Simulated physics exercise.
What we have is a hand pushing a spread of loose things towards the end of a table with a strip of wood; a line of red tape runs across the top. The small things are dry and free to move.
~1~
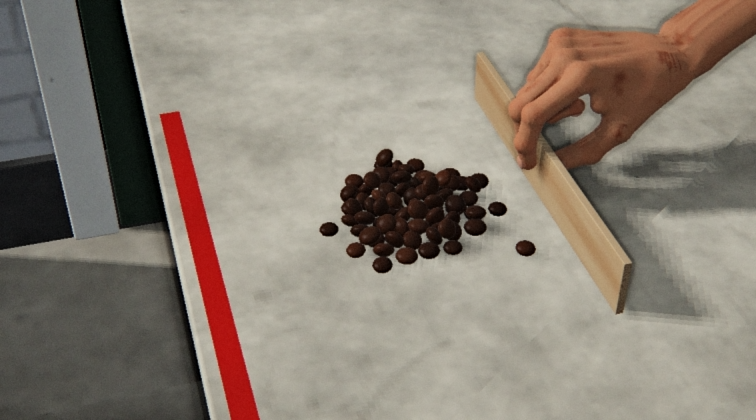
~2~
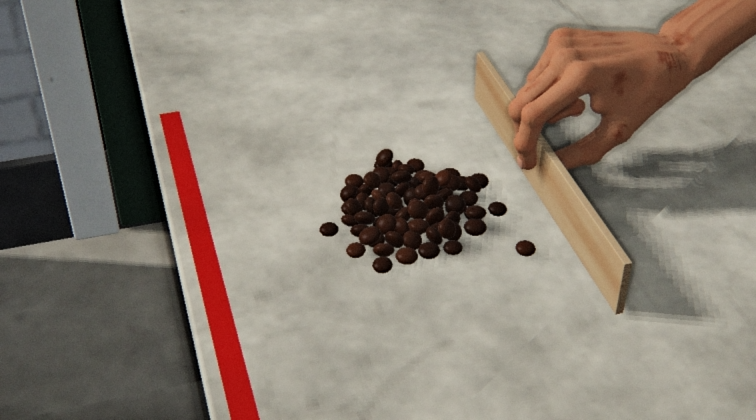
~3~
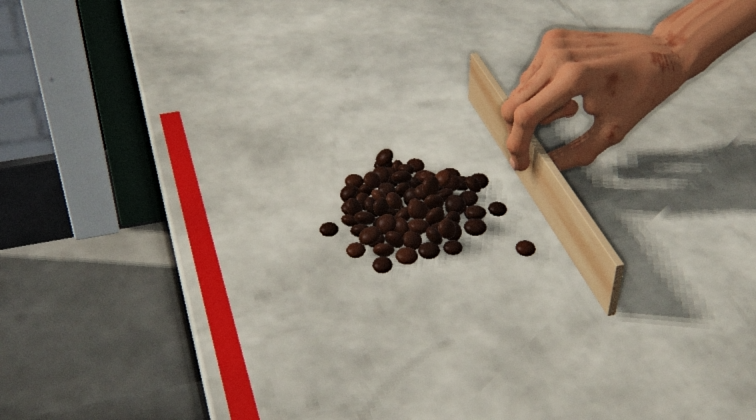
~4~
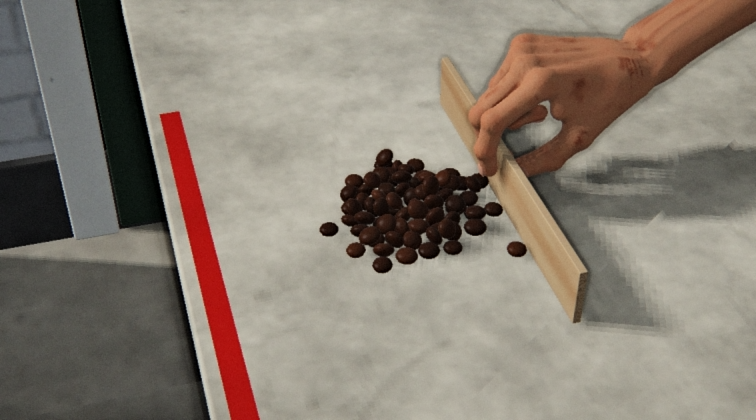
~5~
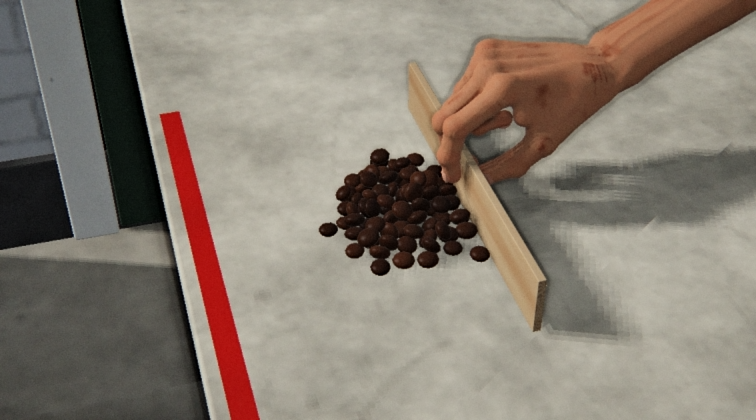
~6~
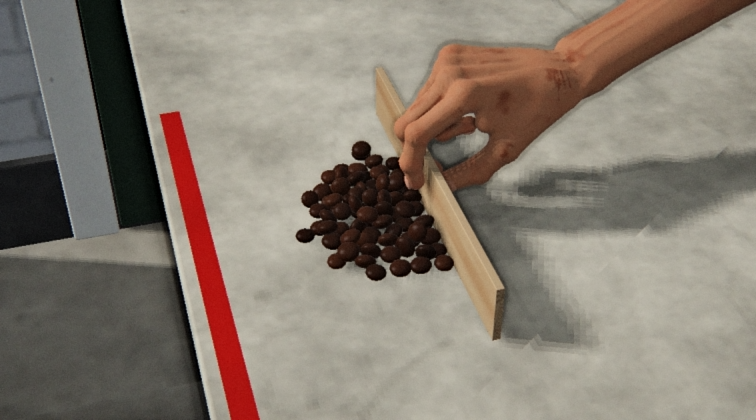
A strip of wood held upright by a hand rests to the right of a loose heap of dark brown drops on a grey tabletop. The hand then slides it left into the heap, bunching the drops together and pushing them a short way toward the red tape along the table's edge.
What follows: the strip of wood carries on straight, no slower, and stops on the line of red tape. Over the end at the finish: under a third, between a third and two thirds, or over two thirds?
The floor gets over two thirds.
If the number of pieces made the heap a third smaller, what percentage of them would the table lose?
Roughly 100 in a hundred.
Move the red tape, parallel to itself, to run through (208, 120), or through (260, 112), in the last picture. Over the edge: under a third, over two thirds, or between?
The first try: One to two thirds. The second: Less than a third.
Shortly afterwards, strip of wood still moving, near (307, 185); heap all on the table, its front near (198, 263).
Next, strip of wood stopped at the red tape; heap the bulk over the edge.
Some moments later, strip of wood stopped at the red tape; heap the whole lot over the edge.
In the end, strip of wood stopped at the red tape; heap the whole lot over the edge.
